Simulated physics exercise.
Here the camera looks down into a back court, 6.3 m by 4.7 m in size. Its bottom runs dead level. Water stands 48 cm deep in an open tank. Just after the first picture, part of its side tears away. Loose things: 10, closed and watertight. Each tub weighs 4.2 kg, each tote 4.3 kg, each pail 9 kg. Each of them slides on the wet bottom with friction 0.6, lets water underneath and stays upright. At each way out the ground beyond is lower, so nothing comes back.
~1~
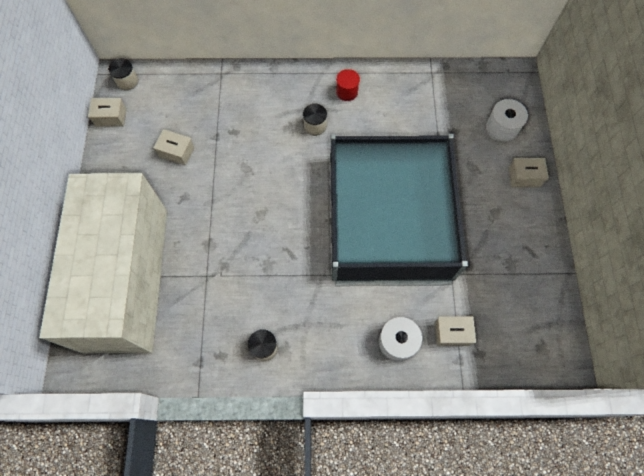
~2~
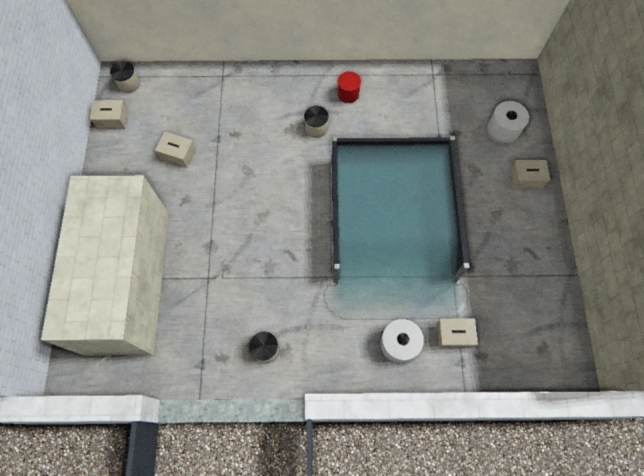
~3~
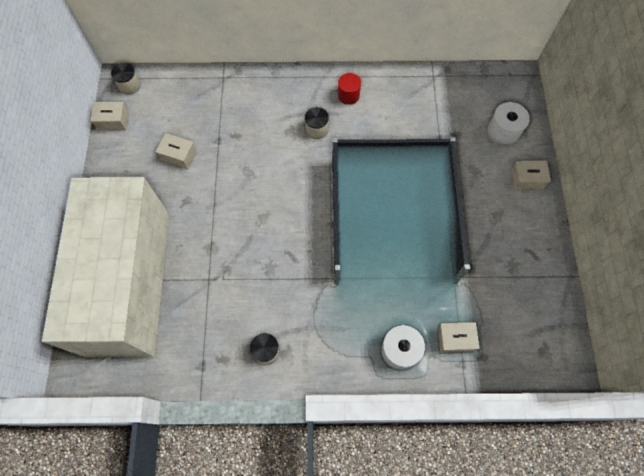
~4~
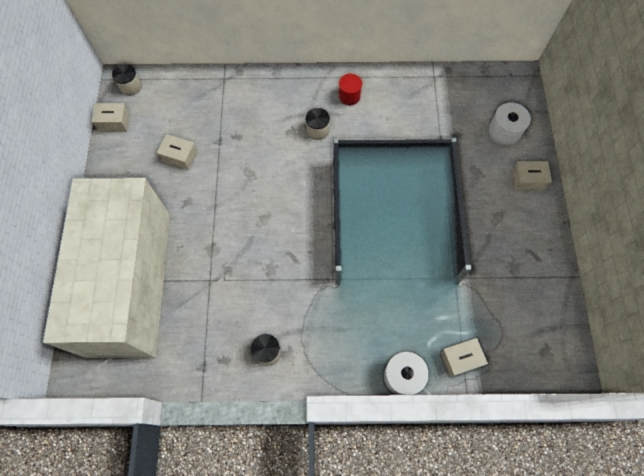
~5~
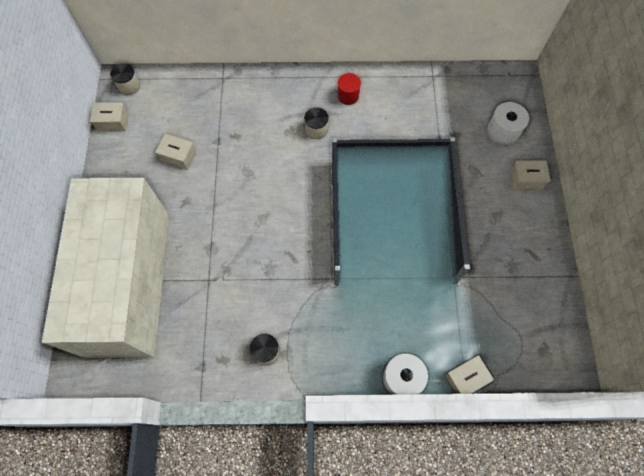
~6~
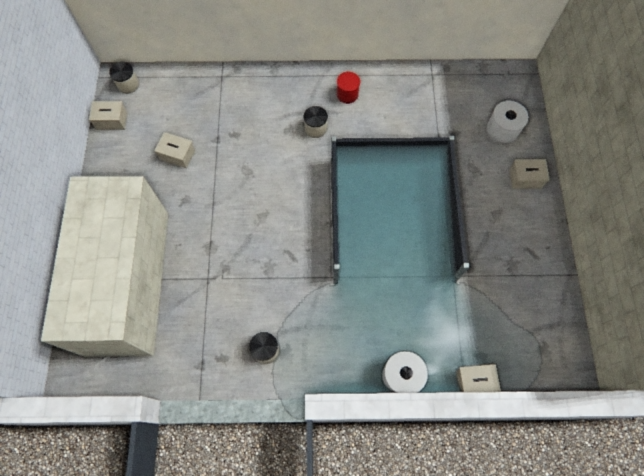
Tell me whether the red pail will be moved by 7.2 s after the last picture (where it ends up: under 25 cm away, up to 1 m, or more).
More or less stationary.
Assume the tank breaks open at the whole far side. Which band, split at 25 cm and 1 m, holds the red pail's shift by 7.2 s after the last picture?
The answer: The red pail is taken far off.
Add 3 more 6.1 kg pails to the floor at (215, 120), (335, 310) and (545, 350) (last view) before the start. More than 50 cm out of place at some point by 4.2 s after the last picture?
Listed order gives within the limit, above the limit, above the limit.
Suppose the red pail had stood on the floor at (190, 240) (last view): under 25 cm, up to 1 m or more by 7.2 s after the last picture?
What happens is that it keeps still.
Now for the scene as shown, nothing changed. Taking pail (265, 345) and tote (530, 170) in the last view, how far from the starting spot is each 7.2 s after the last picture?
The first ends 80 cm from its start, the second 250 cm.
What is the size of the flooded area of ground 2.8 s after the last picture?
About 18 m2.
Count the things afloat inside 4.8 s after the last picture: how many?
Tally: 3 of them.
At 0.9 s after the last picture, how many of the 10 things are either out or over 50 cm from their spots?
Tally: 1.
Then, 0.9 s after the last picture the red pail is near (349, 81), 0.0 m from its start, aground; 0 of 10 are out; 2 afloat.
Then, 2.8 s after the last picture the red pail is near (349, 81), 0.0 m from its start, aground; 0 of 10 are out; 2 afloat.
Then, 4.8 s after the last picture the red pail is near (349, 81), 0.0 m from its start, aground; 0 of 10 are out; 3 afloat.
Then, 7.2 s after the last picture the red pail is near (347, 82), 0.0 m from its start, aground; 0 of 10 are out; 2 afloat.
